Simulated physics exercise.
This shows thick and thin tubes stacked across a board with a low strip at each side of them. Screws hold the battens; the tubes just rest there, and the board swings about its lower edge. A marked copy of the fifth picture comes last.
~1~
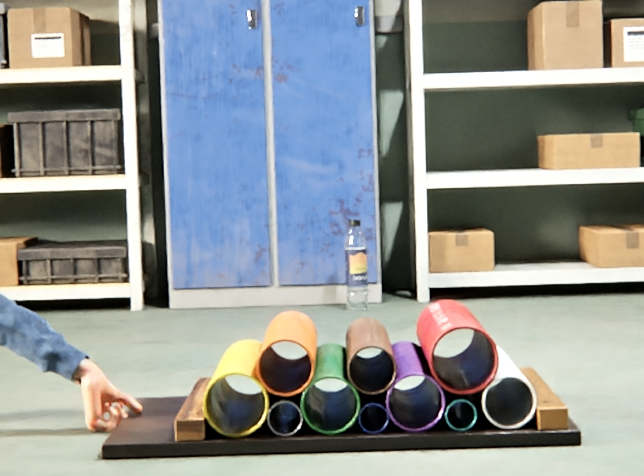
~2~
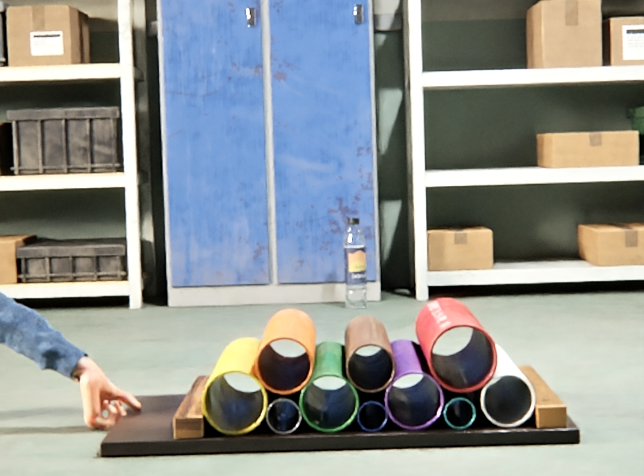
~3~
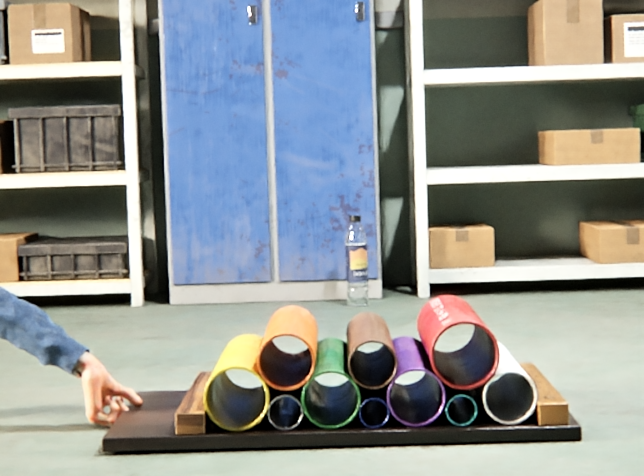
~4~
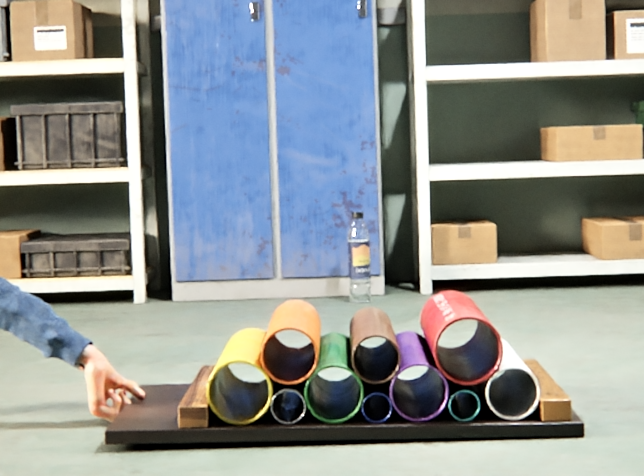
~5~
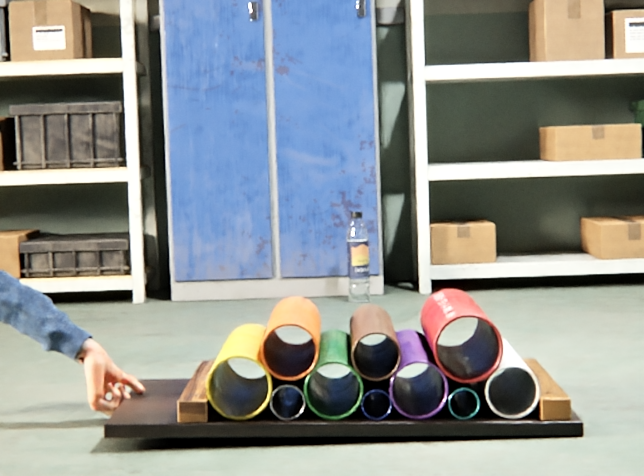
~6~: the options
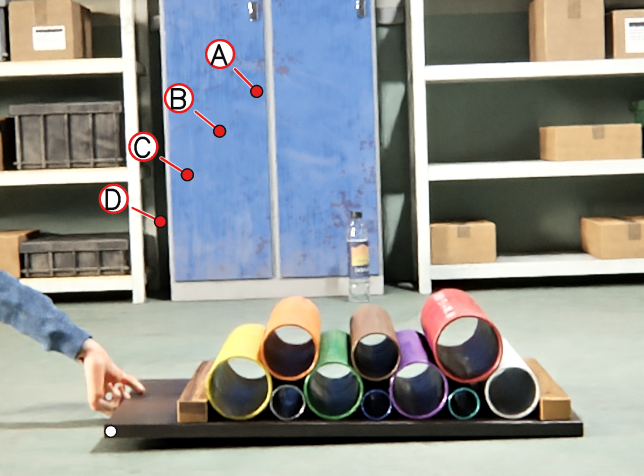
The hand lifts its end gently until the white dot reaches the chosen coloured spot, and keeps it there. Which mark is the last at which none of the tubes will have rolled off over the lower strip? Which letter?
Stop at C.
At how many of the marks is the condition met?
The number is two.
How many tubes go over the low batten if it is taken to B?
At B the number is one.
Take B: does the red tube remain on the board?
No, with B.
On the marked copy, A at (257, 92); B at (219, 131); C at (188, 175); D at (160, 221); the white dot at (111, 431).
Taking C. A third of the way, board at 19°.
Two thirds of the way, board at 35°.
When it is over, board at 35°, none over the low batten.
As for the rest, A three over the low batten (red, orange, brown); B one over the low batten (red); D none over the low batten.
